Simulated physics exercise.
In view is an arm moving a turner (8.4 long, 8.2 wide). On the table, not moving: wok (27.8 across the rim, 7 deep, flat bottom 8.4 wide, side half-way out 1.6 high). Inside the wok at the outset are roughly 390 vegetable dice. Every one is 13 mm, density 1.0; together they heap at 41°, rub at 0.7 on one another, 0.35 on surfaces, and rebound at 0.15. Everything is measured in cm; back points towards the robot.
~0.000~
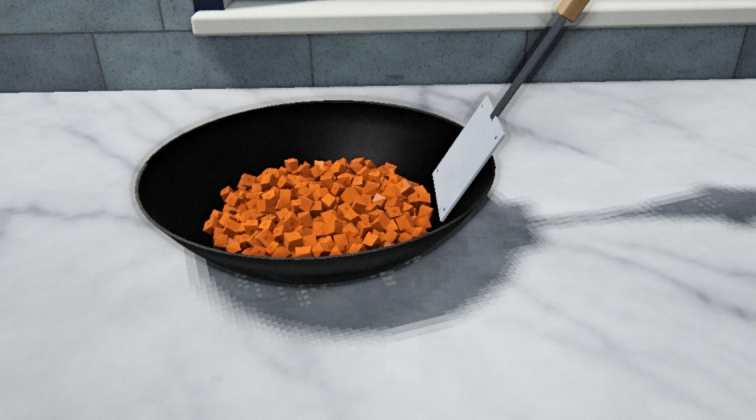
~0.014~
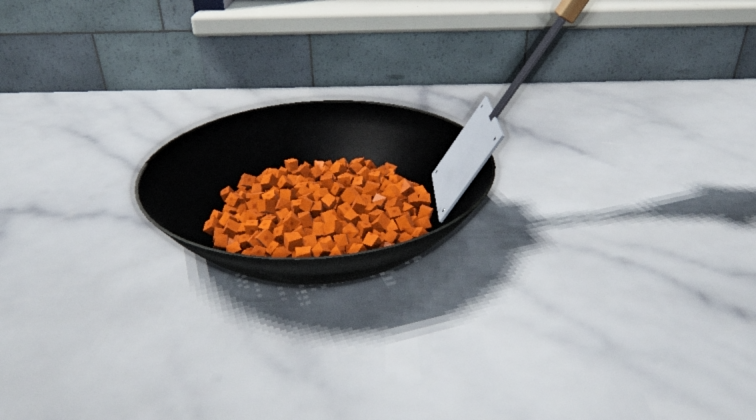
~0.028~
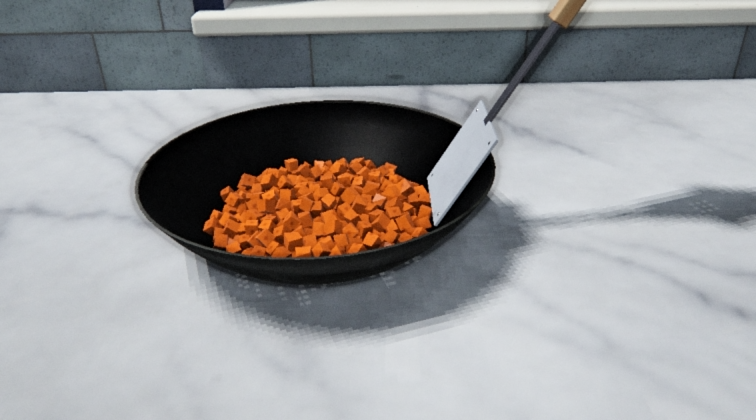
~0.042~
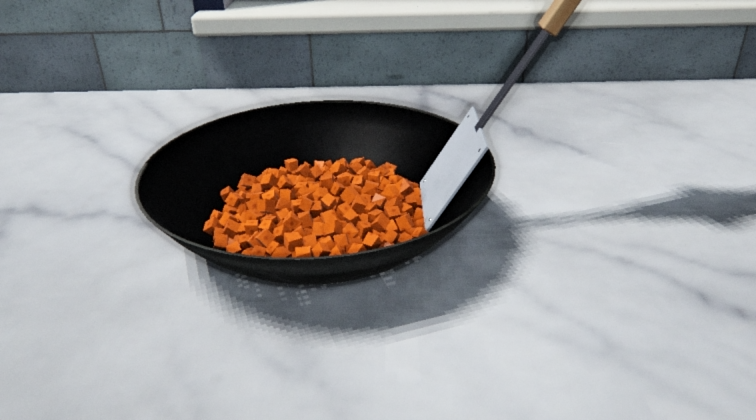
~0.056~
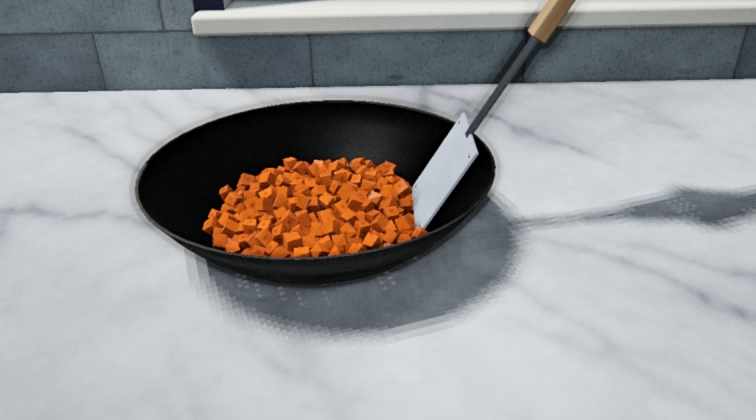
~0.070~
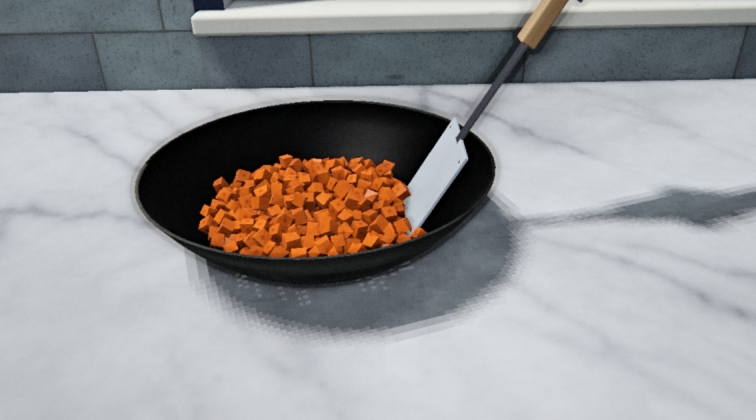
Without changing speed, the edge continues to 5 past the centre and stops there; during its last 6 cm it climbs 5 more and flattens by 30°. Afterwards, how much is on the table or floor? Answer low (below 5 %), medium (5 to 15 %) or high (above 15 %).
Low.
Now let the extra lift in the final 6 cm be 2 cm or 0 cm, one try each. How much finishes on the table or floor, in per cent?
Close to 5 and 5 percent respectively.
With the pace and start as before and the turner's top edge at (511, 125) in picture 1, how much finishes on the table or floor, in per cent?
About 0 per cent.
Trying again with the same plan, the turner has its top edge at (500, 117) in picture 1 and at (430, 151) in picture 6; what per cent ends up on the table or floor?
It works out to about 10 %, more or less.
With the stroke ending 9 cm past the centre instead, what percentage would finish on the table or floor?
That would give close to 25 per cent.
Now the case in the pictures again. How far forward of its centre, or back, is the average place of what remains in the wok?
About 5.5 centimetres ahead.
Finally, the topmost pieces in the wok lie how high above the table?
Height at rest: Roughly 8.5 cm.
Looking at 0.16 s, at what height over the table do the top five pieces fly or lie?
I'd put it close to 6 cm.
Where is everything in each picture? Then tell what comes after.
In the first frame, turner top edge at (496, 114), sloping 59°; upper third of the load around (321, 204), from x 215 to 425, top at y 165; 390 in the wok.
In the second frame, turner top edge at (495, 115), sloping 59°; upper third of the load around (321, 204), from x 215 to 425, top at y 165.
In the third frame, turner top edge at (489, 119), sloping 59°; upper third of the load around (321, 204), from x 215 to 425, top at y 165.
In the fourth frame, turner top edge at (480, 126), sloping 59°; upper third of the load around (321, 203), from x 215 to 420, top at y 165.
In the fifth frame, turner top edge at (470, 132), sloping 59°; upper third of the load around (316, 201), from x 215 to 420, top at y 165.
In the sixth frame, turner top edge at (461, 137), sloping 59°; upper third of the load around (307, 198), from x 210 to 420, top at y 160; 390 in the wok.
After 0.16 s, sloping 59°, highest piece 6 above the table; 390 in the wok.
After 0.24 s, sloping 45°, highest piece 8 above the table; 390 in the wok.
After 0.48 s, sloping 29°, highest piece 8 above the table; 388 in the wok, 2 on the table or floor.
After 1.53 s, sloping 29°, highest piece 8 above the table; 388 in the wok, 2 on the table or floor.
At rest, 388 in the wok, 2 on the table or floor. That is 1 % on the table or floor.
